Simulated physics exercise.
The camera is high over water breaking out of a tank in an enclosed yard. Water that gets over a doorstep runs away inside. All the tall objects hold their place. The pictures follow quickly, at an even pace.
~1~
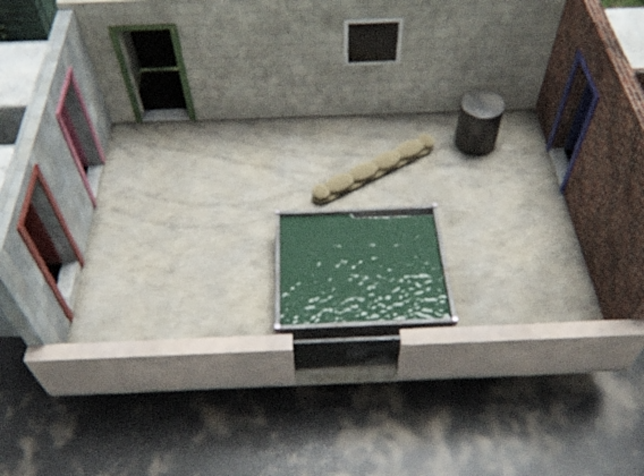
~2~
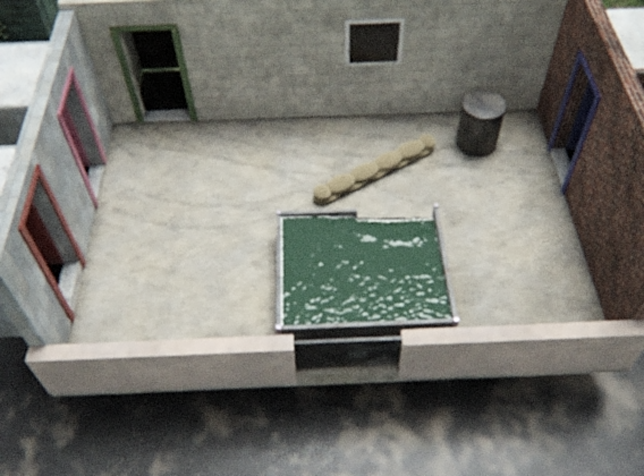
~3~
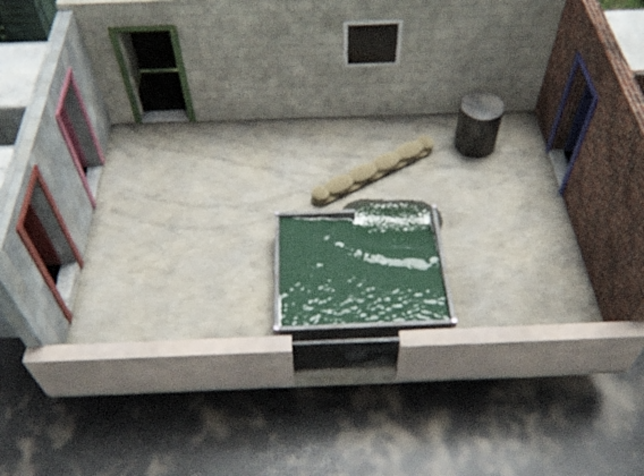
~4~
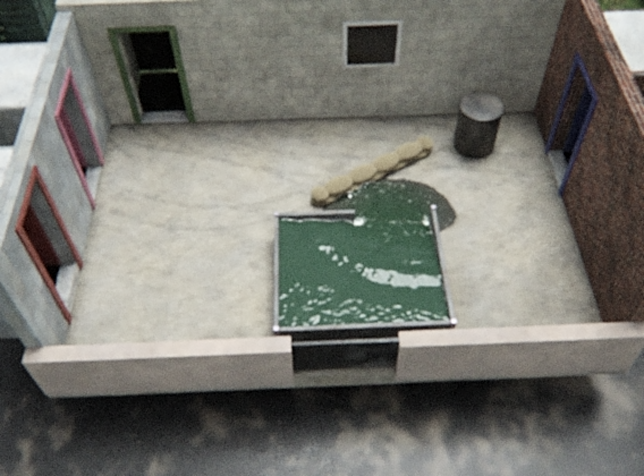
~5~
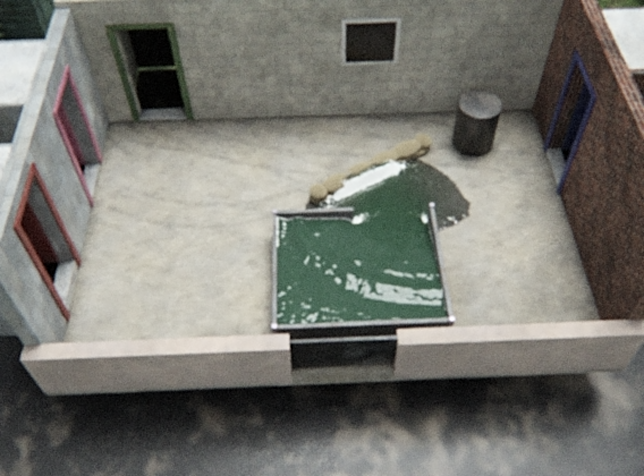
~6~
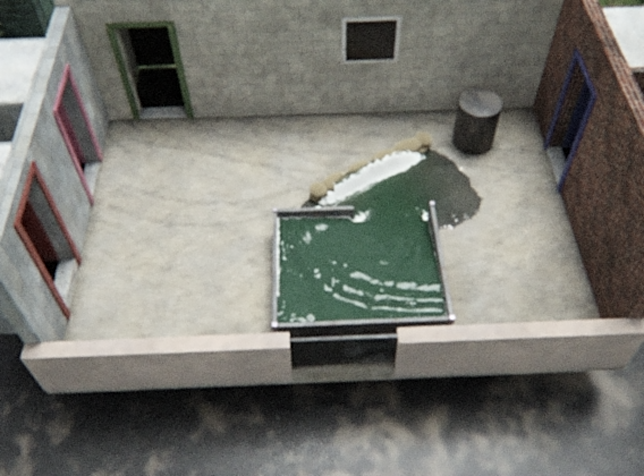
A square tank of green water sat in a walled yard until a gap opened on its far side, and water poured out, washed against the row of sandbags and spread toward the dark barrel.
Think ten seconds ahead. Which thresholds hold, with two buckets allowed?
The red door holds within the limit; the pink door holds within the limit; the blue door floods; the green door holds within the limit.
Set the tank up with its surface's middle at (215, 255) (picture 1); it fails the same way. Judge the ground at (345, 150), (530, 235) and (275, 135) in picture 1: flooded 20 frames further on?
In that order: Covered, dry, covered.
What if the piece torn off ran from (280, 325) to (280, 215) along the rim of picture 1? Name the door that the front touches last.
I say the one in blue.
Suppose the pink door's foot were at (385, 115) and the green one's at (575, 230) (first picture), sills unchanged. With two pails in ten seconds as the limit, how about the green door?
Green goes over.
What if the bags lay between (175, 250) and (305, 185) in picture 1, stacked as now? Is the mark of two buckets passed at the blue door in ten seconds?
In short: The blue door passes that mark.
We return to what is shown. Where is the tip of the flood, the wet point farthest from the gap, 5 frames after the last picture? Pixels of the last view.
Roughly at (451, 115).
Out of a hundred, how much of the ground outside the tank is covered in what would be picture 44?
Roughly 75 per cent.
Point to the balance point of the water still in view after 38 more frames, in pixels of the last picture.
I would point to (392, 225).
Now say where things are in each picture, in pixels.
In the first picture, still water in the water tank at (361, 266).
In the second picture, the front is at a hidden place, out from the gap on the water tank's far side.
In the third picture, water pours out on the water tank's far side and has run to a hidden place.
In the fourth picture, water pours out on the water tank's far side and has run to (419, 185).
In the fifth picture, water pours out on the water tank's far side and has run to (417, 163).
In the sixth picture, the front is at (429, 152), out from the gap on the water tank's far side.
A moment on, water covers 15 % of the floor; the red door not reached, the pink door not reached, the blue door not reached, the green door not reached.
Next, water covers 30 % of the floor; the red door not reached, the pink door not reached, the blue door over two buckets in, the green door not reached.
Then, water covers 45 % of the floor; the red door not reached, the pink door not reached, the blue door far over two buckets in, the green door not reached.
Later, water covers 75 % of the floor; the red door wet at the sill, nothing in, the pink door wet at the sill, nothing in, the blue door far over two buckets in, the green door wet at the sill, nothing in.
In the end, water covers 90 % of the floor; the red door wet at the sill, nothing in, the pink door wet at the sill, nothing in, the blue door far over two buckets in, the green door wet at the sill, nothing in.
